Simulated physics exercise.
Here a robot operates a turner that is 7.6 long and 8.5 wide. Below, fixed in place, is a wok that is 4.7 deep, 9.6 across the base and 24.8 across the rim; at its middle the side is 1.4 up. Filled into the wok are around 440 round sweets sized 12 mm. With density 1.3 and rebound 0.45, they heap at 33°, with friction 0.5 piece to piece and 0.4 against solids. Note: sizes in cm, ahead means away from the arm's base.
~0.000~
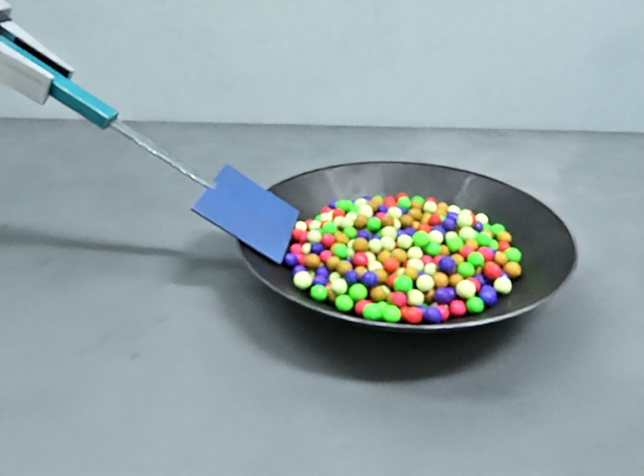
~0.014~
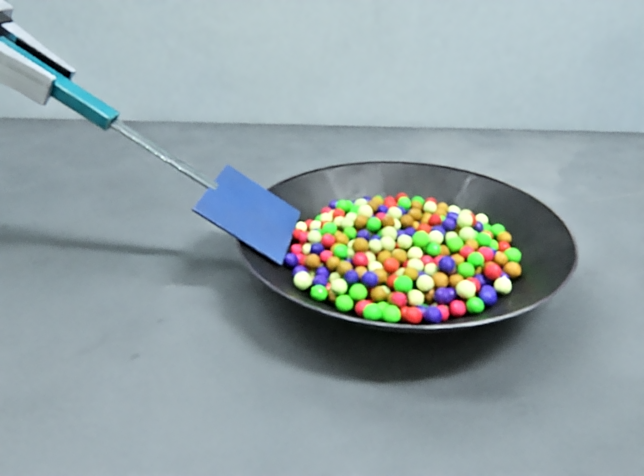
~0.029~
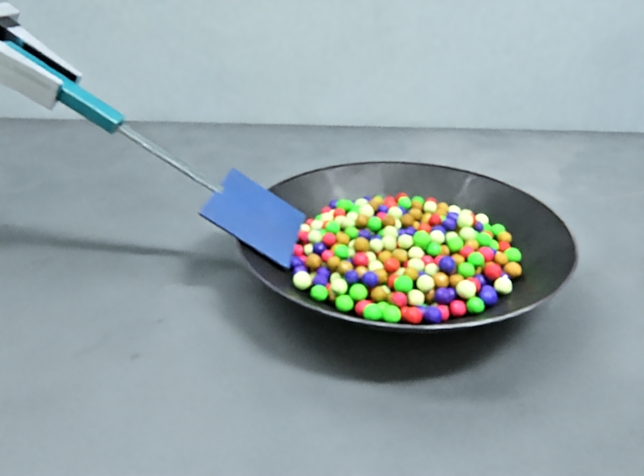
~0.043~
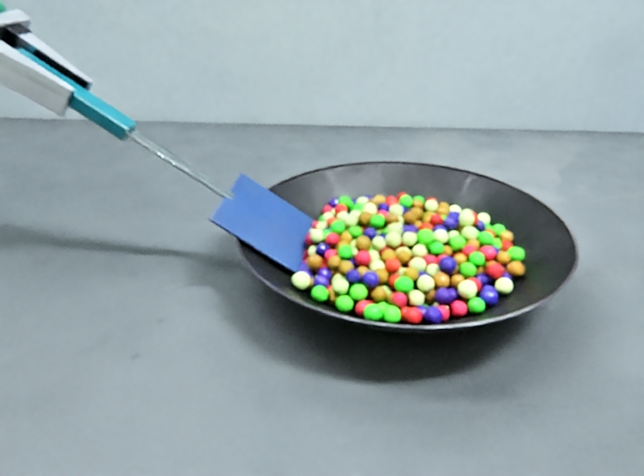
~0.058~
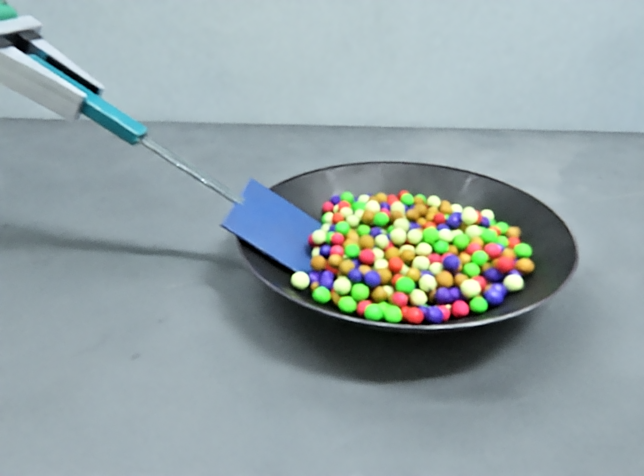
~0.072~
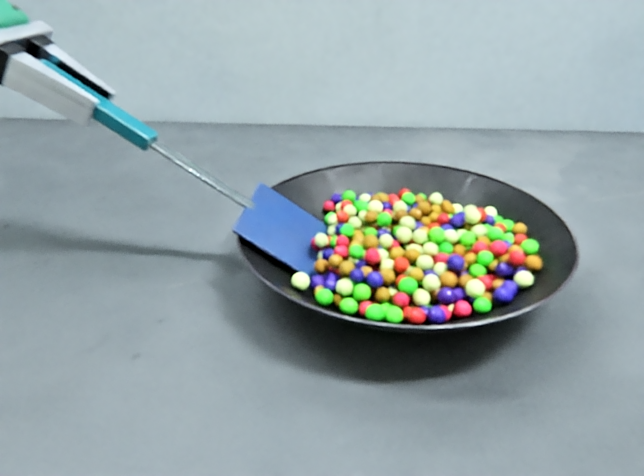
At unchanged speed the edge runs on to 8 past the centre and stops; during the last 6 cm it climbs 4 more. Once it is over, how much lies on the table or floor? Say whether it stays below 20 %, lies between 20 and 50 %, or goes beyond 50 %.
It lies between 20 and 50 %.
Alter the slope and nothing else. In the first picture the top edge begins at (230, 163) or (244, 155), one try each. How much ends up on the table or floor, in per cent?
I'd say near 35 per cent for the first and near 35 per cent for the second.
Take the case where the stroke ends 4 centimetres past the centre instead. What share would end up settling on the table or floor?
I'd expect close to 0 per cent then.
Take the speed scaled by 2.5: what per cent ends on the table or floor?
Roughly 50 per cent.
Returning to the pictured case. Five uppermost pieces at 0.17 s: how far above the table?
Around 6 cm above the table.
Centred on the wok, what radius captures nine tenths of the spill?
That's near 30 cm.
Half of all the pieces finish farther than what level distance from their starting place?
The figure is about 7 cm.
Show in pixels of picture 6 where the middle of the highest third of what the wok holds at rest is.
Around (492, 244).
After 0.17 s, sloping 35°, highest piece 6 above the table; 440 in the wok.
After 0.26 s, sloping 35°, highest piece 8 above the table; 418 in the wok, 3 on the table or floor, 19 on the blade or in flight.
After 0.51 s, sloping 35°, highest piece 6 above the table; 298 in the wok, 140 on the table or floor, 2 on the blade or in flight.
After 1.56 s, sloping 35°, highest piece 5 above the table; 298 in the wok, 142 on the table or floor.
At rest, 298 in the wok, 142 on the table or floor. That is 32 % on the table or floor.
